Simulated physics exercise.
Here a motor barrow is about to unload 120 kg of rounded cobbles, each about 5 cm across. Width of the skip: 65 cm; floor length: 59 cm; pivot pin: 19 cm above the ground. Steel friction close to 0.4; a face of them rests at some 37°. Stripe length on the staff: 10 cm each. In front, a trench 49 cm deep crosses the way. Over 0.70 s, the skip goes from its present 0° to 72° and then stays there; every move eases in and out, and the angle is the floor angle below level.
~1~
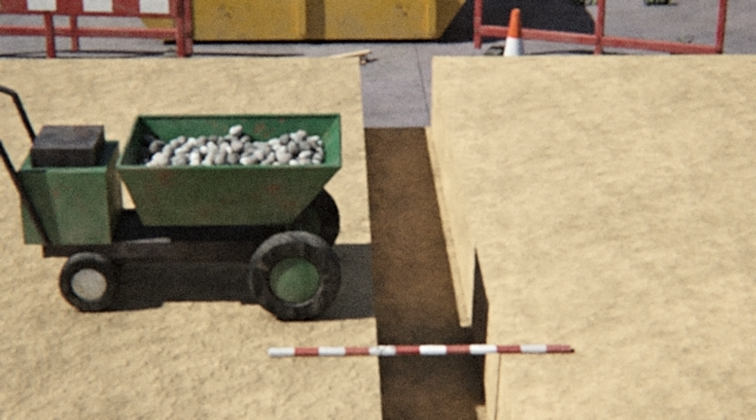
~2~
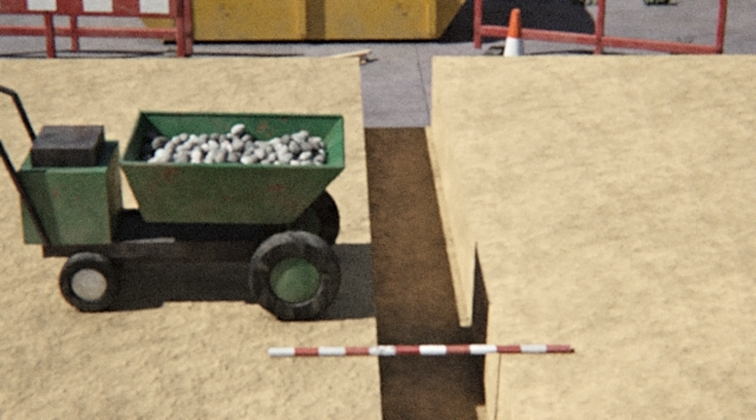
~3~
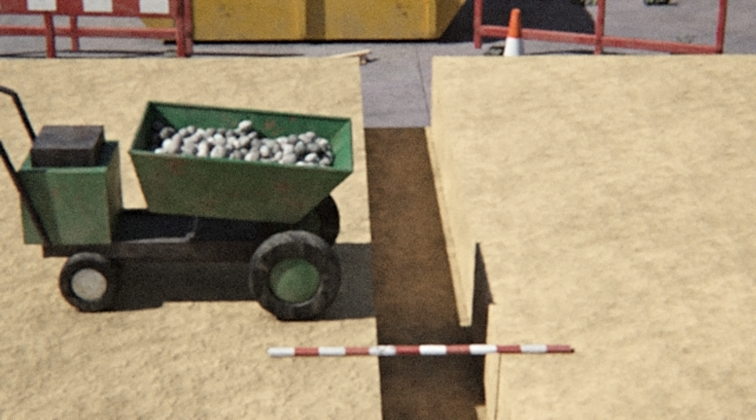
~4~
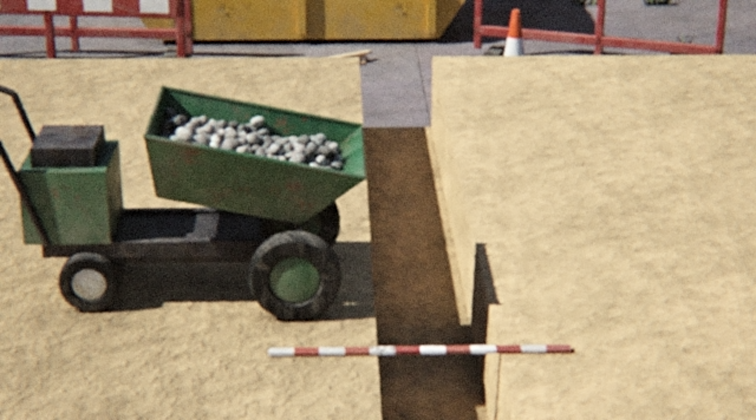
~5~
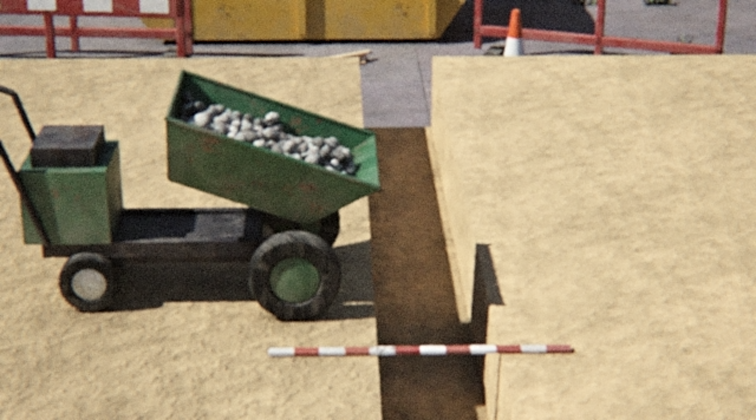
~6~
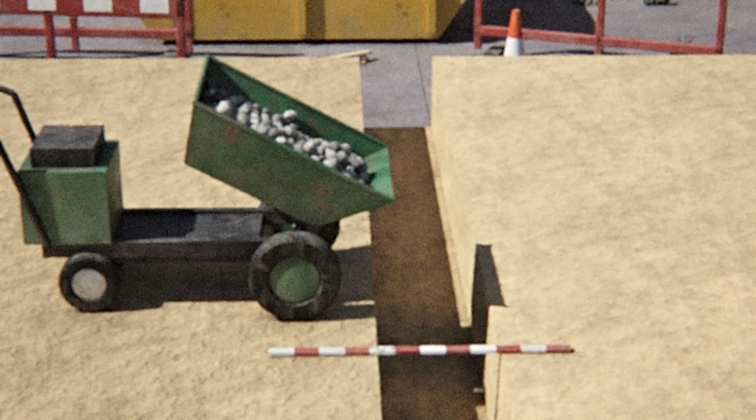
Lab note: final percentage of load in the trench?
Approx. 74 %.
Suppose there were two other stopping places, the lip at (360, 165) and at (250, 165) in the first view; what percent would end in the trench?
First place roughly 55%, second roughly 85%.
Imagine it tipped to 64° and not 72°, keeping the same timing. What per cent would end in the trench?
Then close to 75 per cent.
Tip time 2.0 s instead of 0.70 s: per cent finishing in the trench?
Roughly 95 per cent.
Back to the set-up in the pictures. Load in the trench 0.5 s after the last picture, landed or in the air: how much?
Some 25 per cent.
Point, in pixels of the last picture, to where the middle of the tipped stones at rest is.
I'd point to around (460, 372).
Then, 0.2 s after the last picture the floor is at 60°, 100 % in the skip; the foremost stones are at (409, 223).
Then, 0.5 s after the last picture the floor is at 72°, 71 % in the skip, 27 % in the trench, 2 % past the trench; the foremost stones are at (496, 284).
Then, 0.8 s after the last picture the floor is at 72°, 15 % in the skip, 59 % in the trench, 25 % past the trench; the foremost stones are at (649, 276).
Then, 2.8 s after the last picture the floor is at 72°, 0 % in the skip, 74 % in the trench, 26 % past the trench; the foremost stones are past the picture's edge.
